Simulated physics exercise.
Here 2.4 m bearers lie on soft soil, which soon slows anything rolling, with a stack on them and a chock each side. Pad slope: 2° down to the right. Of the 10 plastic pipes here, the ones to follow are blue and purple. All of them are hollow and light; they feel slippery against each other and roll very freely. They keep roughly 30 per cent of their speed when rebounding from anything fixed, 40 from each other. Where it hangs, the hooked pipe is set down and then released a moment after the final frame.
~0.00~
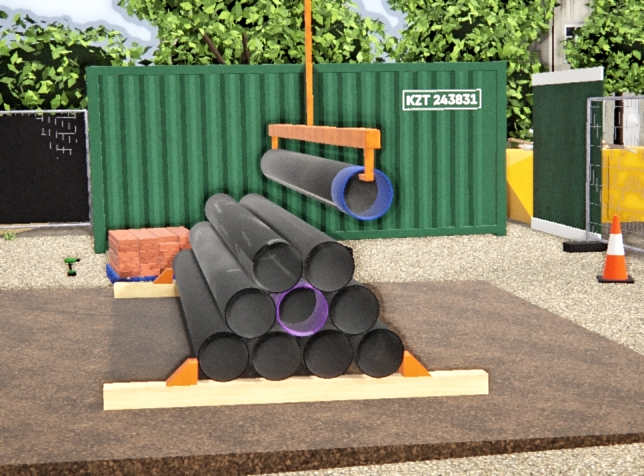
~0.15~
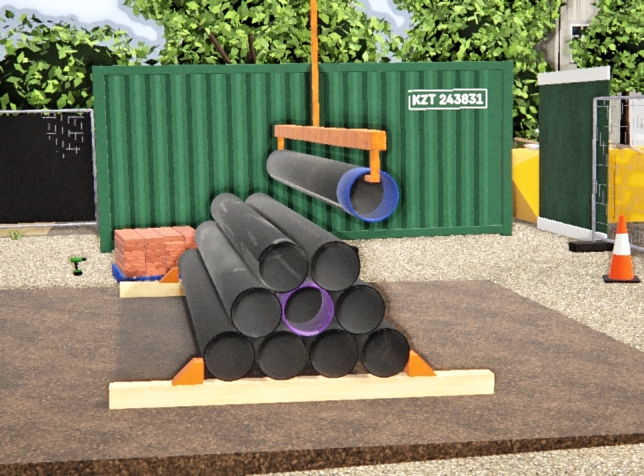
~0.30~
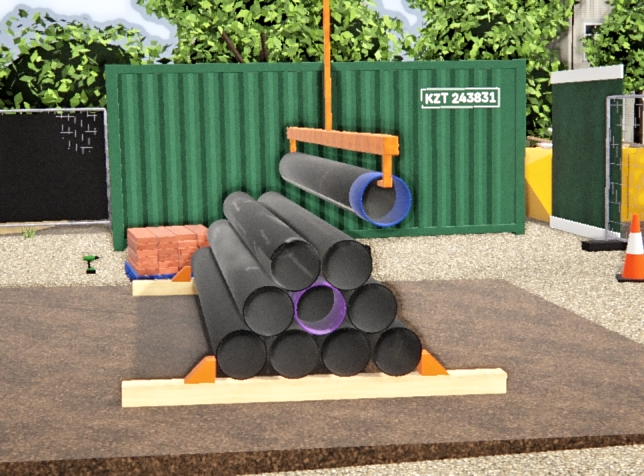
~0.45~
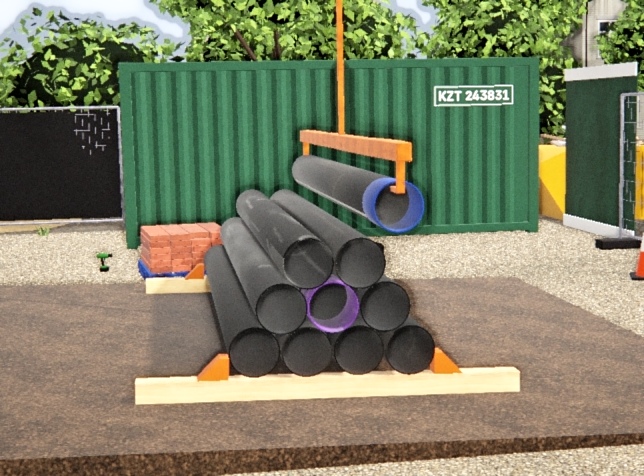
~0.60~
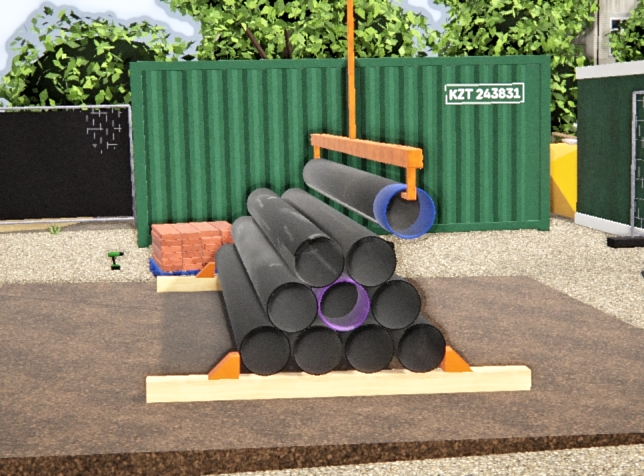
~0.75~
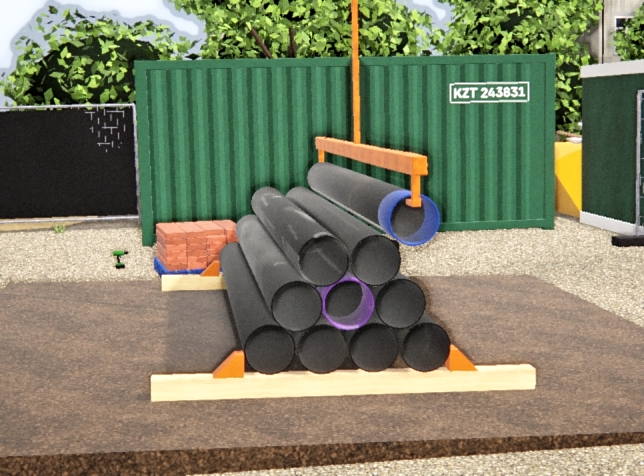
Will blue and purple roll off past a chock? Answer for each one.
Once settled, the blue one tumbles away and the purple one is kept back.
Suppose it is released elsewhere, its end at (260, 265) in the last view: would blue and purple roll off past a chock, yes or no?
Result - blue affirmative, purple negative.
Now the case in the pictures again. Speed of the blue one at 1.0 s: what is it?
Its speed is roughly 1.5 m/s.
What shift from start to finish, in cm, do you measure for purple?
For purple, the shift is 0.
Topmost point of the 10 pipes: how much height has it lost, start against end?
Roughly 45 cm.
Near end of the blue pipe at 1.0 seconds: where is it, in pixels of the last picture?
That would be about (426, 249) in pixels.
By 1.0 s, blue is in the air, 15 cm inside the right chock, rolling right; purple is up on others, 65 cm inside the right chock; 0 past a chock so far.
By 1.1 s, blue is up on others, 10 cm inside the right chock, rolling right; purple as before; 0 past a chock so far.
By 1.2 s, blue is in the air, 5 cm inside the right chock, rolling right; purple as before; 0 past a chock so far.
By 1.4 s, blue is beyond the right chock, rolling right; purple as before; 1 past a chock so far.
Finally (2.6 s), blue is beyond the right chock; purple is up on others, 65 cm inside the left chock; 1 past a chock so far.
